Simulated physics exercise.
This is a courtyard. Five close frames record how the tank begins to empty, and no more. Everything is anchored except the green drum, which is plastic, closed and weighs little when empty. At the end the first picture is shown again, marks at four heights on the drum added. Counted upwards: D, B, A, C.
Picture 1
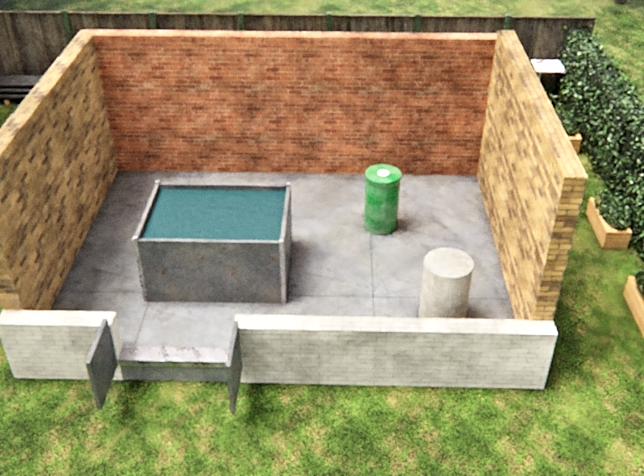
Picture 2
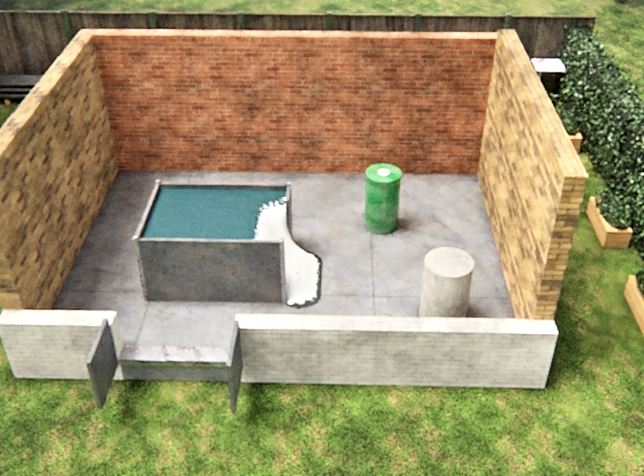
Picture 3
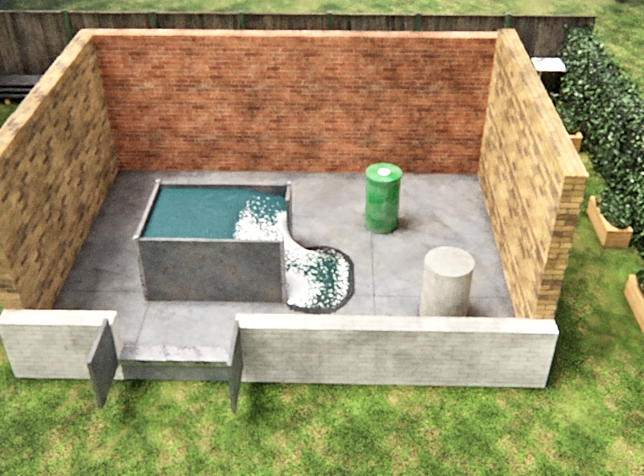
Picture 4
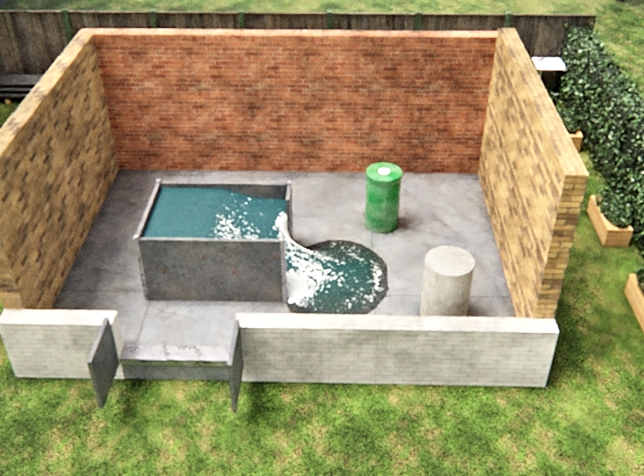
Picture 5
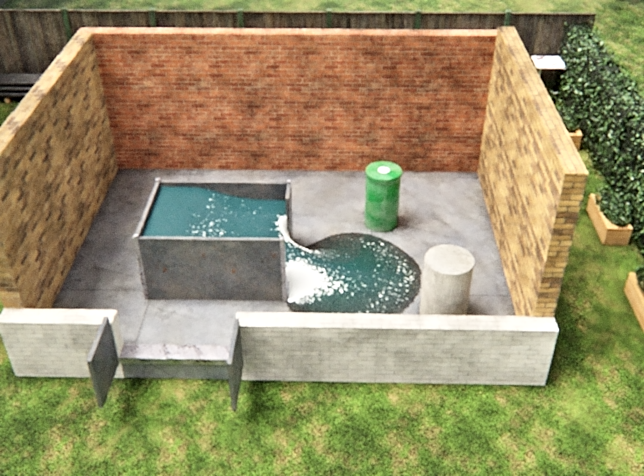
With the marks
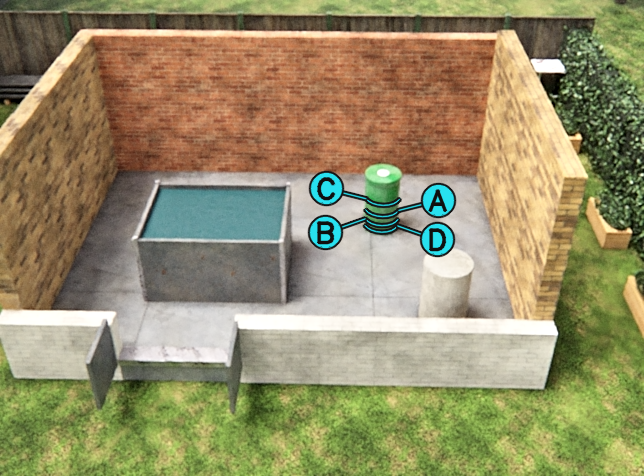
Water poured over the right side of a full tank in a brick-walled courtyard, foaming white, then spread across the paving in a widening dark puddle toward a green drum and a pale cylinder.
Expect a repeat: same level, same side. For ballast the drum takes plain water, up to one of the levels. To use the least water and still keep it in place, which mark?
Choose B.
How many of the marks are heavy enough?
Three.
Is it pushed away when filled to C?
No, not at all.
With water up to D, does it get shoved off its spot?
Yes.
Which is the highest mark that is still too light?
D.
On the marked copy, A at (382, 216); B at (382, 225); C at (383, 205); D at (381, 232); from the bottom up D, B, A, C.
With A, it does not move.
With B, it does not move.
With C, it does not move.
With D, it is pushed about twice its own width away.
